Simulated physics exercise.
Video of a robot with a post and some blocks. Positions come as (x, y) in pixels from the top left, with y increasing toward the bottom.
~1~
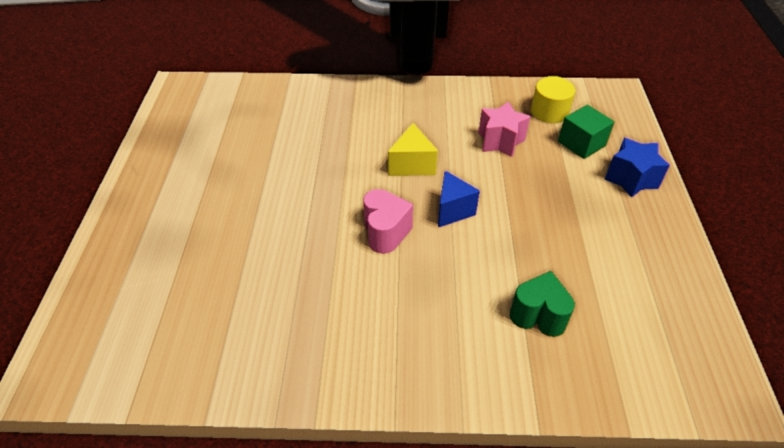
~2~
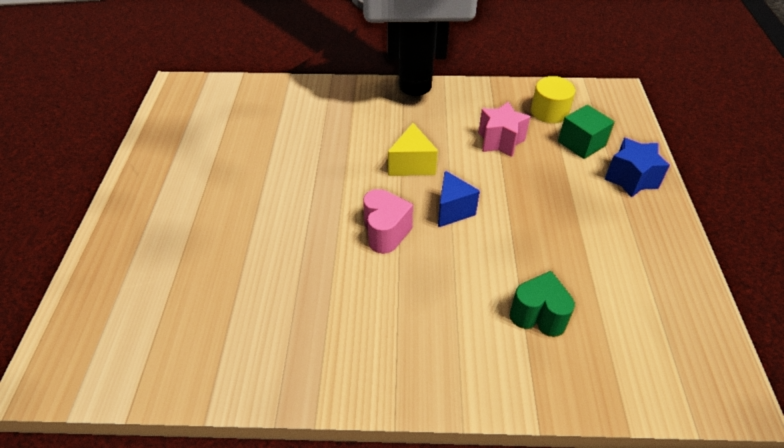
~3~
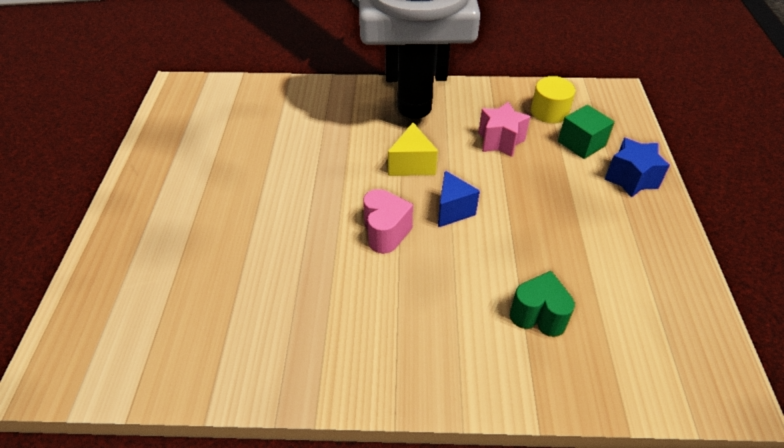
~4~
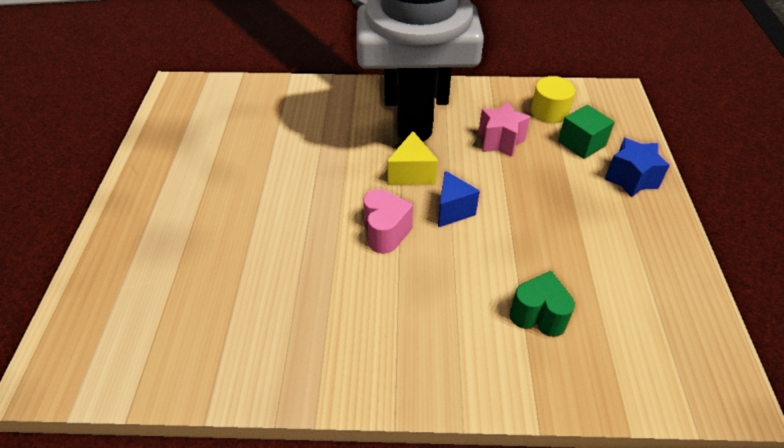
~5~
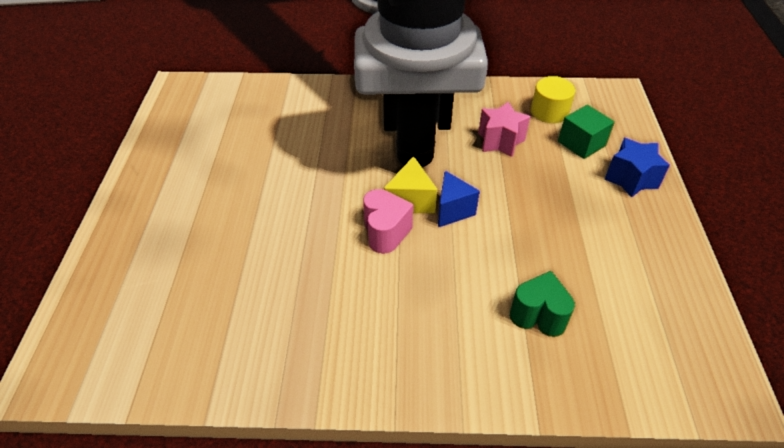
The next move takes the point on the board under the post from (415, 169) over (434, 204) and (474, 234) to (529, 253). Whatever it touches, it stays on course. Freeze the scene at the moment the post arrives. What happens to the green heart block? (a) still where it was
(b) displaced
(a)
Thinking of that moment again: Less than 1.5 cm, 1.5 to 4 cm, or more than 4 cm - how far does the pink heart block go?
Once the path ends, it will sit 1.5 to 4 cm from where it is now.
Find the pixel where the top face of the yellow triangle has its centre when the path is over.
In the picture, that point is around (417, 213).
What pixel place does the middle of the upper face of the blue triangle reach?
At (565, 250).
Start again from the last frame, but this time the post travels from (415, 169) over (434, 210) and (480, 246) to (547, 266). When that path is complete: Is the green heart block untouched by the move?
Answer: Yes.
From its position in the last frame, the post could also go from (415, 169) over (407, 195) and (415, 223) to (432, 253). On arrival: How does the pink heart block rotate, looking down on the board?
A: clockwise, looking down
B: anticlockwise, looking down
That would be A.
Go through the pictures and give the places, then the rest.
In the first picture, post's lower end at (417, 66); pink heart block at (385, 207); yellow triangle at (413, 141); blue triangle at (455, 187); green heart block at (547, 293).
In the second picture, post at (415, 87); blocks still.
In the third picture, post at (415, 109); blocks still.
In the fourth picture, post at (415, 132); yellow triangle at (413, 150).
In the fifth picture, post at (415, 157); pink heart block at (385, 207); yellow triangle at (412, 177); blue triangle at (455, 187); green heart block at (547, 293).
The first path, step by step. One third of the way, post at (435, 192); pink heart block at (372, 219), turned 15° clockwise; yellow triangle at (409, 207), turned 50° clockwise; blue triangle at (465, 194), turned 20° clockwise.
Two thirds of the way, post at (476, 222); pink heart block at (371, 220), turned 15° clockwise; yellow triangle at (417, 213), turned 85° clockwise; blue triangle at (509, 225), turned 20° clockwise.
At the end, post at (532, 242); pink heart block at (371, 220), turned 15° clockwise; yellow triangle at (417, 213), turned 85° clockwise; blue triangle at (565, 250), turned 45° clockwise; green heart block still.
